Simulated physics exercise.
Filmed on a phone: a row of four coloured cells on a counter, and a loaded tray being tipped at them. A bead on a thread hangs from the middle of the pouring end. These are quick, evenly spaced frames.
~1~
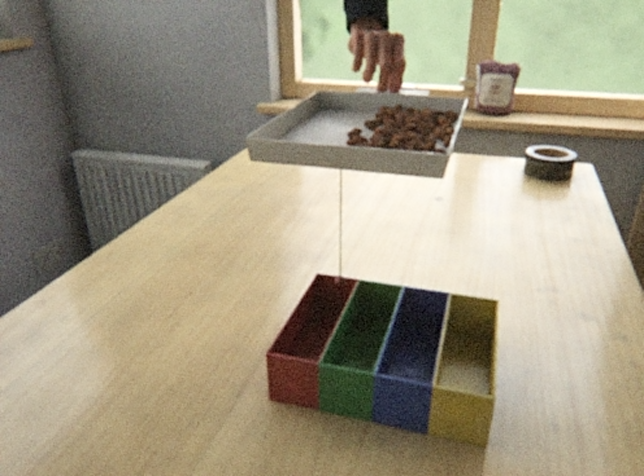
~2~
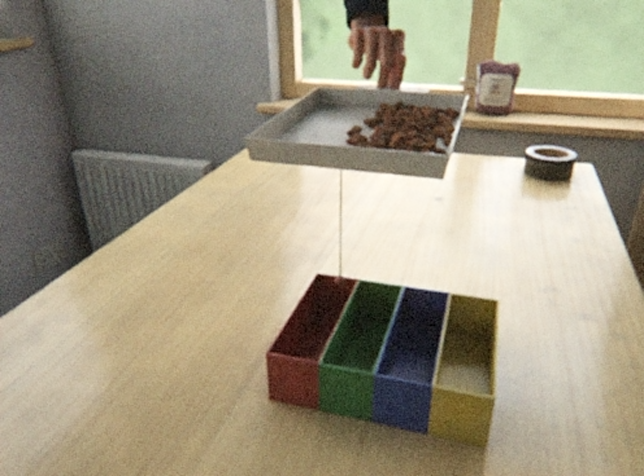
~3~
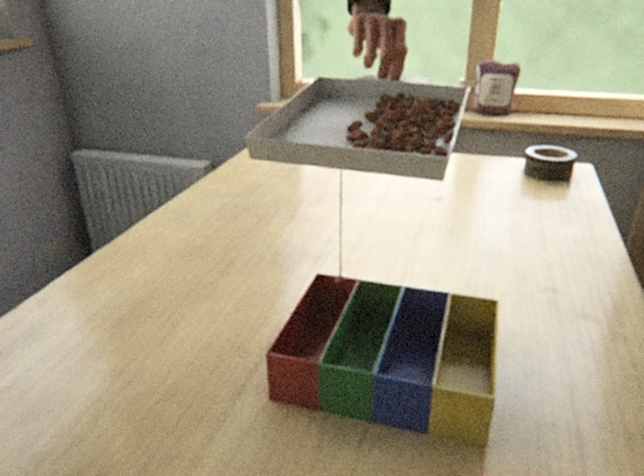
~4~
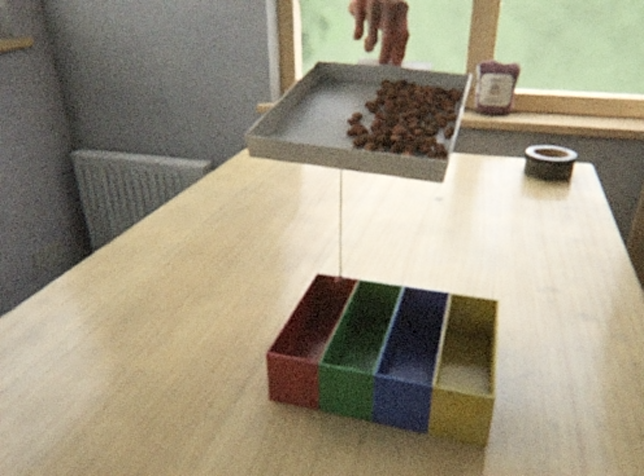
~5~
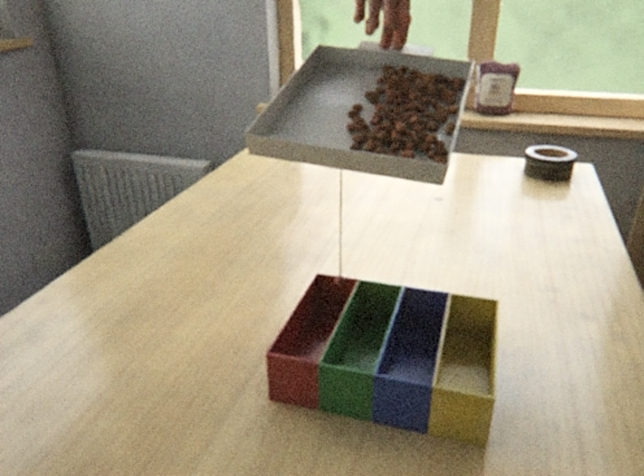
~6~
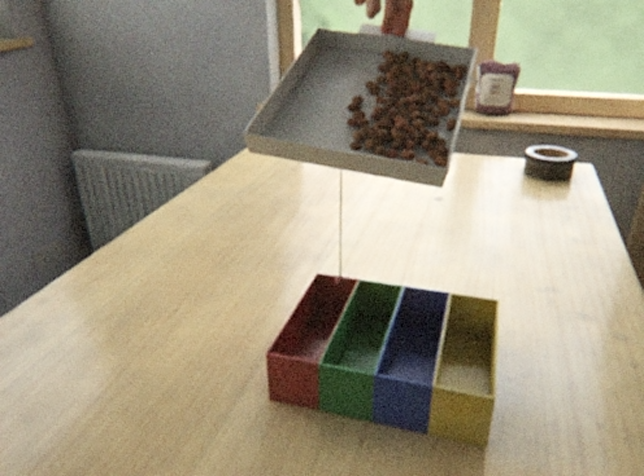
A tray of brown kibble tilts toward four coloured cells as its far side rises.
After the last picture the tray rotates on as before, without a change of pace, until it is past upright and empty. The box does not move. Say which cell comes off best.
Most goes to the blue cell.
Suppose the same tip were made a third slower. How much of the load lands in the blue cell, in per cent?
Some 60 per cent.
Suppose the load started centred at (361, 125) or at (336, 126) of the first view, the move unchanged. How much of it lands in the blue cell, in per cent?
Roughly 50 per cent, and 50 per cent.
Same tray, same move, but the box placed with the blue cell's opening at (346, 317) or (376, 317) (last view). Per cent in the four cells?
The first gives 70 %, the second 100 %.
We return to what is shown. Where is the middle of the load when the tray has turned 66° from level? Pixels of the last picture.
Near (405, 152).
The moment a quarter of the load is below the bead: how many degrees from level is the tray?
At some 85 degrees.
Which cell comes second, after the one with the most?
Second comes the green one.
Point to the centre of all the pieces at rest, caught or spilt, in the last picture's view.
Close to (406, 369).
Shortly afterwards, tray tipped steeply; all but a few on the tray; only a few falling or outside the box.
Next, tray tipped past a quarter turn; near a quarter on the tray; near a third in the blue cell; near a quarter in the green cell; a little in the yellow cell; only a few in the red cell; a little falling or outside the box.
Some moments later, tray tipped past a quarter turn; near two thirds in the blue cell; near a quarter in the green cell; a little in the yellow cell; only a few in the red cell; only a few falling or outside the box.
In the end, tray tipped past a quarter turn; near two thirds in the blue cell; near a quarter in the green cell; a little in the yellow cell; only a few in the red cell; only a few outside the box.
